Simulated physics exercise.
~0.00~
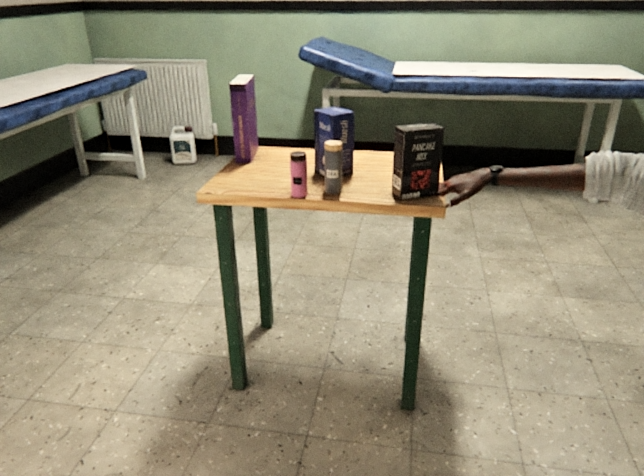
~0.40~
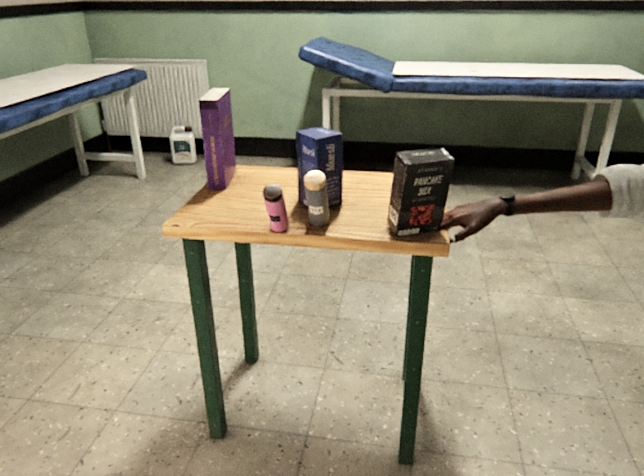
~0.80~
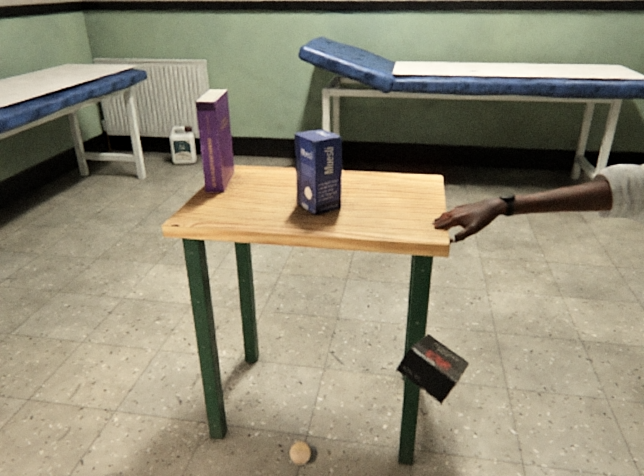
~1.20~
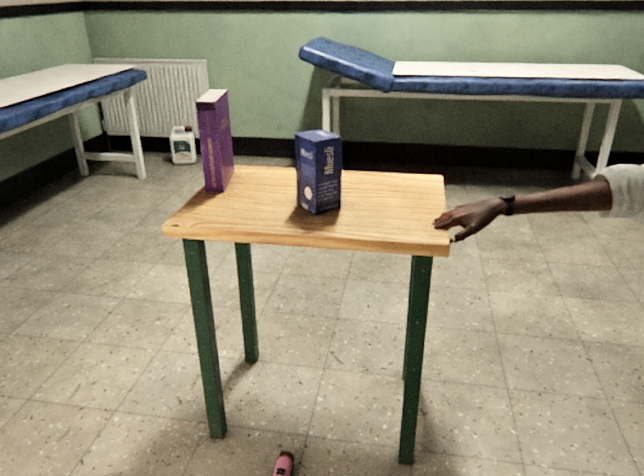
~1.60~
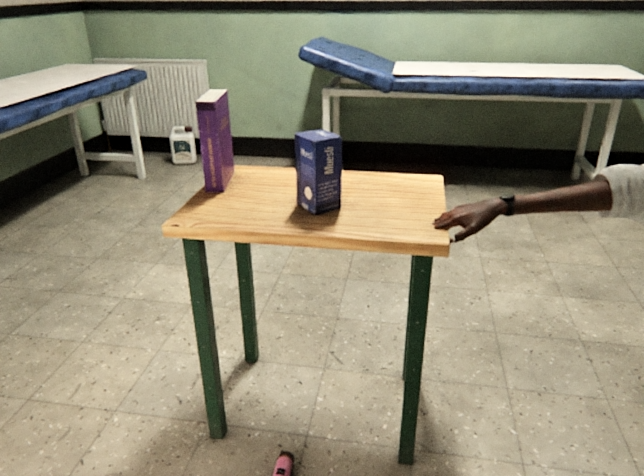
In a green-walled room, a hand jerks a table forward and three front items topple off.
